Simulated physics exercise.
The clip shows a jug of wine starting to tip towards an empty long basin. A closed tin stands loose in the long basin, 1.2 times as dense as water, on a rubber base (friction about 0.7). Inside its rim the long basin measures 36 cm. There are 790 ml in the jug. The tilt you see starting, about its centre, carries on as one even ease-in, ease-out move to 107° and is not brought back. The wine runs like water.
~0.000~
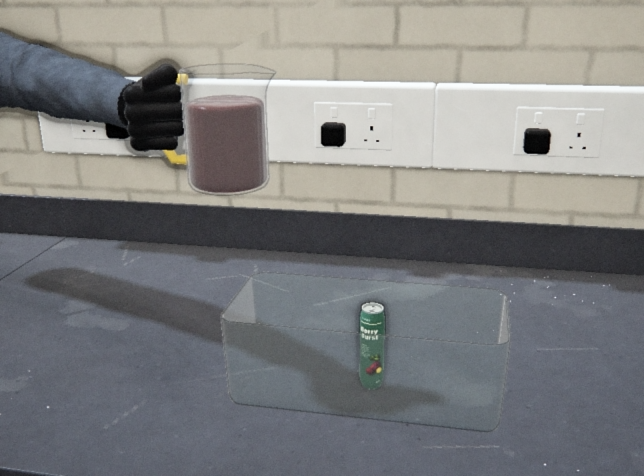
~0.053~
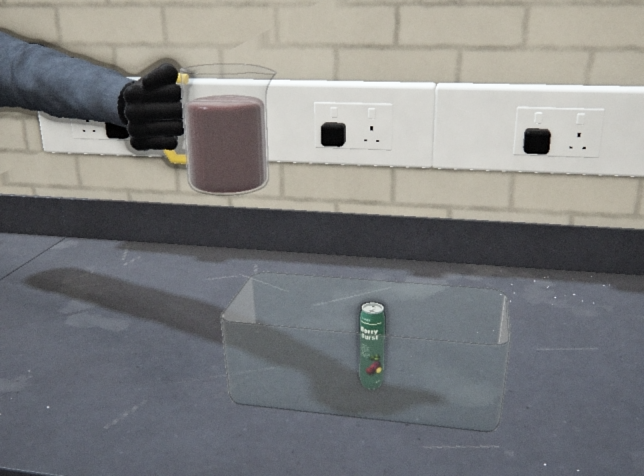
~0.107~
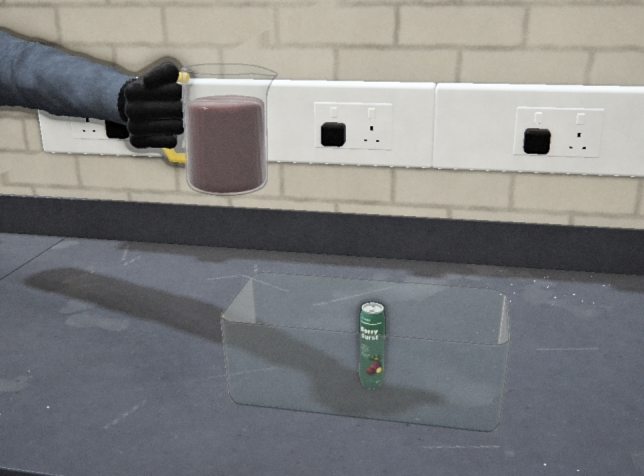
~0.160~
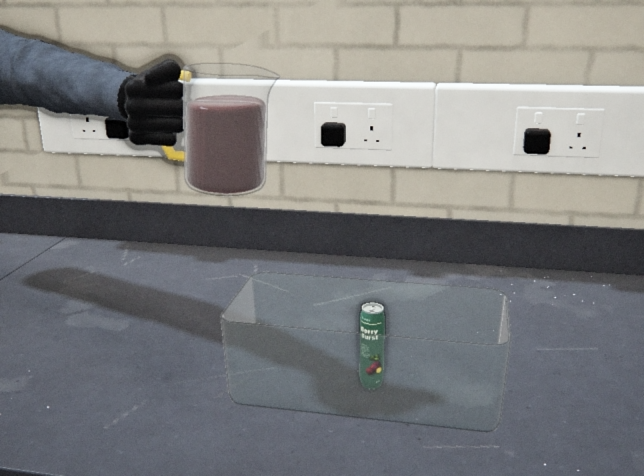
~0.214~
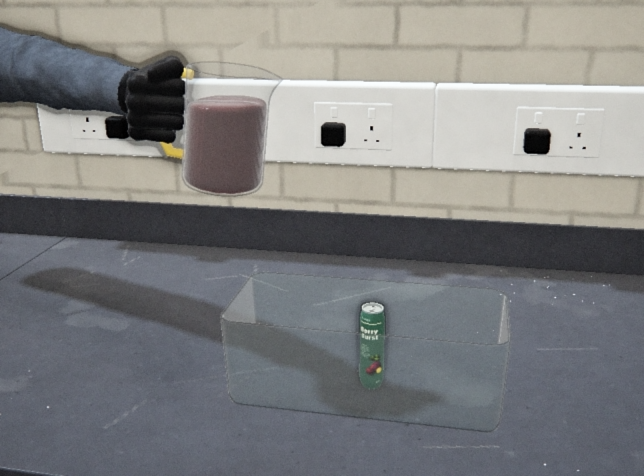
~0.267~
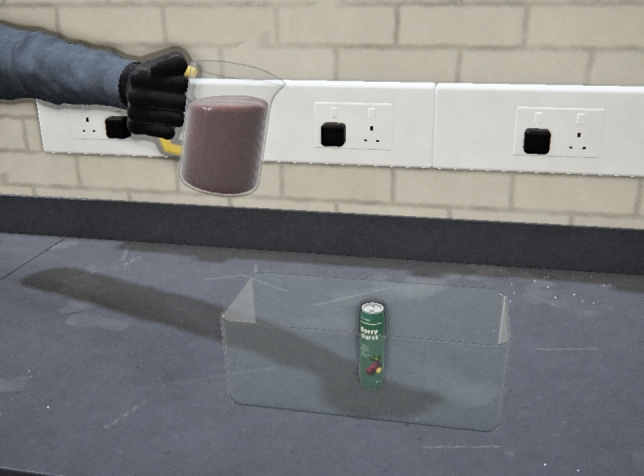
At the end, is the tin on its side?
It falls.
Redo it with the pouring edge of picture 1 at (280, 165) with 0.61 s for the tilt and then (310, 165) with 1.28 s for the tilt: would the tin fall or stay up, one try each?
First it stays up; then it topples.
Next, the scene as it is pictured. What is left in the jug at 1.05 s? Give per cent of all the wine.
About 44 per cent.
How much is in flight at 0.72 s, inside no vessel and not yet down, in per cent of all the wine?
About 6 per cent.
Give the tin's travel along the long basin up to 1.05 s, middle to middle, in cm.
About 0 cm.
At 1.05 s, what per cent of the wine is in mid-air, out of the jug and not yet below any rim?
Some 30 per cent.
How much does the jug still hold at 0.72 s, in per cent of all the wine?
Near 94 in a hundred.
After 0.72 s the tilt is 64° and 94 per cent is still to pour; the tin stands where it began.
After 1.05 s the tilt is 99° and 44 per cent is still to pour; the tin stands where it began.
After 1.40 s the tilt is 107° and 5 per cent is still to pour; the tin lies on its side.
After 1.78 s the tilt is 107° and 0 per cent is still to pour; the tin lies on its side.
In the end the tin lies on its side.
